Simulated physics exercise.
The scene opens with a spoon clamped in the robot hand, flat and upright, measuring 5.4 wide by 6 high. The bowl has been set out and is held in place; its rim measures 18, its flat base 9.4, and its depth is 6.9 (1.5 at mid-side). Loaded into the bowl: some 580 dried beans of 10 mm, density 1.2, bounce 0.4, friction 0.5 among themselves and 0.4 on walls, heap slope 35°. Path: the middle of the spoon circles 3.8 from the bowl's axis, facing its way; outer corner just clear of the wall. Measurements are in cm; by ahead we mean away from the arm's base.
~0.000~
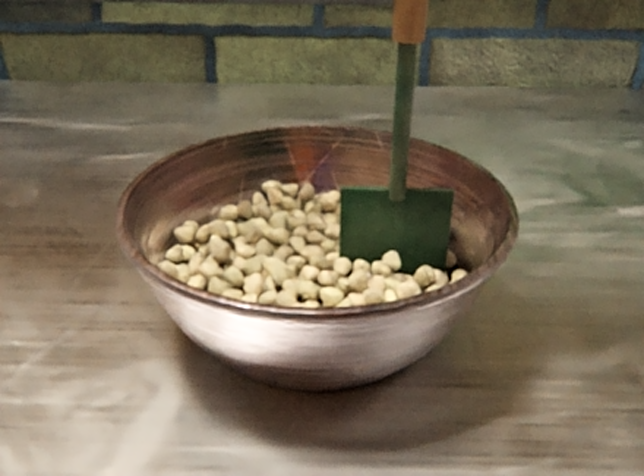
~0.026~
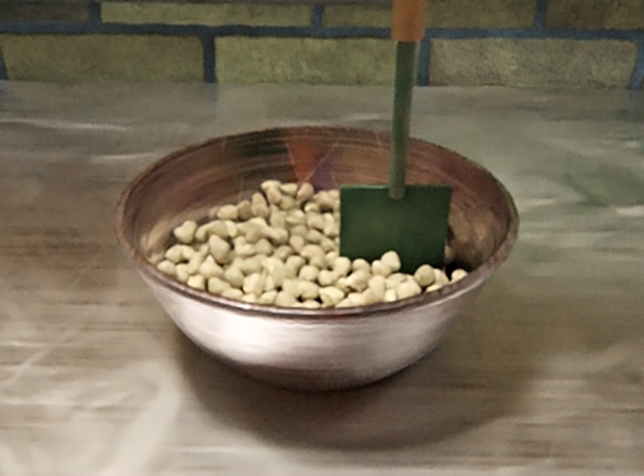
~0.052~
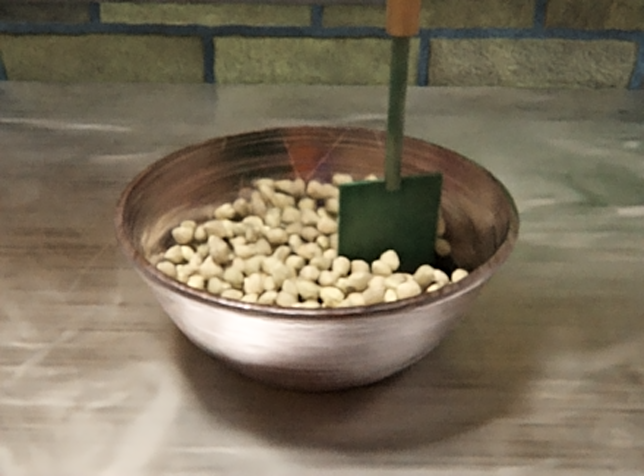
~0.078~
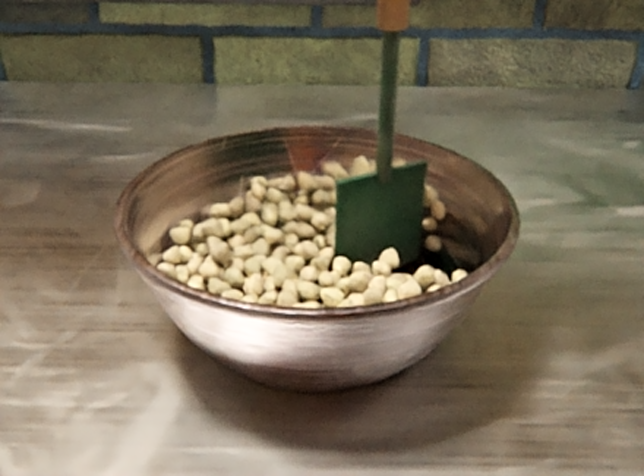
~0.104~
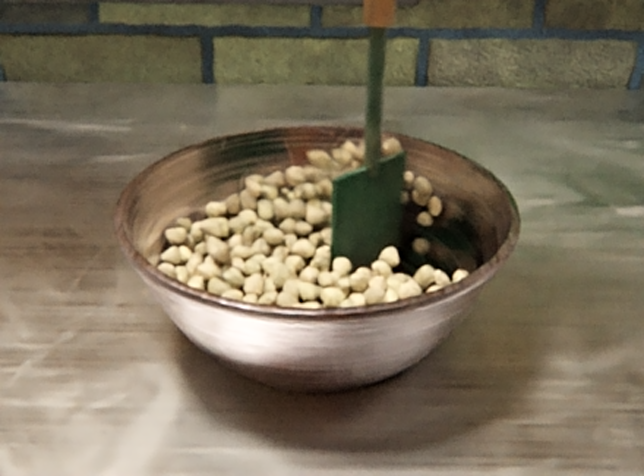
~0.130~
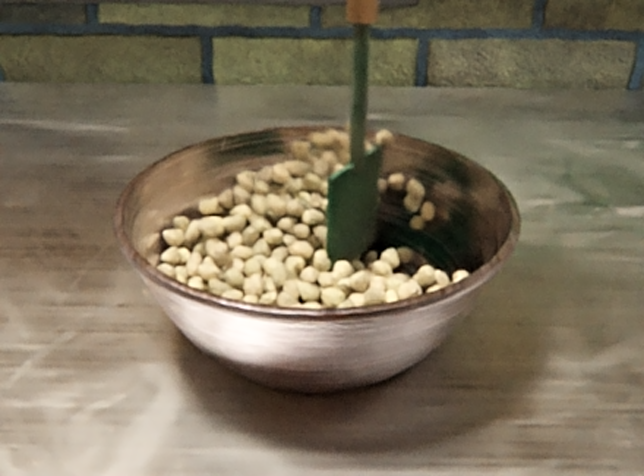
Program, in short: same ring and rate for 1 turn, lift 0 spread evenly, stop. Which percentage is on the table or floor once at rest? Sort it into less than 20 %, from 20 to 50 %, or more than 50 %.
It goes in less than 20 %.
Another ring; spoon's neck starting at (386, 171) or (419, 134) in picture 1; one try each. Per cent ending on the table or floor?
Roughly 5 % and 15 %.
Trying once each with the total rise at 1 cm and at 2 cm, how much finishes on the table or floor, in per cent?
Near 15 in a hundred, then 10 in a hundred.
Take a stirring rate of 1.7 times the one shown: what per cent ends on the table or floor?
It would come to around 30 percent.
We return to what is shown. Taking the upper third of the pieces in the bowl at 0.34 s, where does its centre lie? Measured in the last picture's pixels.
The upper third is centred close to (200, 248).
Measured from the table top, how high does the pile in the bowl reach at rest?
Roughly 7.5 centimetres.
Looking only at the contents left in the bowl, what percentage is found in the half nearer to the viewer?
I'd put it at roughly 30 per cent.
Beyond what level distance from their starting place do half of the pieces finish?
Something near 8 cm, measured level.
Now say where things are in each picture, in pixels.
Spoon neck at (399, 159), 0° round; upper third of the load around (310, 257), from x 165 to 460, top at y 190; 578 in the bowl, in the first frame.
Spoon neck at (399, 157), 5° round; upper third of the load around (310, 254), from x 165 to 460, top at y 190, in the second frame.
Spoon neck at (394, 150), 17° round; upper third of the load around (310, 246), from x 165 to 460, top at y 185, in the third frame.
Spoon neck at (385, 143), 31° round; upper third of the load around (316, 232), from x 165 to 460, top at y 165, in the fourth frame.
Spoon neck at (373, 137), 45° round; upper third of the load around (313, 225), from x 165 to 460, top at y 145, in the fifth frame.
Spoon neck at (358, 132), 59° round; upper third of the load around (302, 216), from x 165 to 460, top at y 130; 578 in the bowl, in the sixth frame.
After 0.34 s, 175° round, highest piece 9 above the table; 561 in the bowl, 6 on the table or floor, 11 in flight or on the tool.
After 0.56 s, 291° round, highest piece 9 above the table; 535 in the bowl, 37 on the table or floor, 6 in flight or on the tool.
After 0.87 s, 0° round, highest piece 8 above the table; 519 in the bowl, 59 on the table or floor.
After 1.57 s, 0° round, highest piece 8 above the table; 519 in the bowl, 59 on the table or floor.
At rest, 519 in the bowl, 59 on the table or floor. That is 10 % on the table or floor.
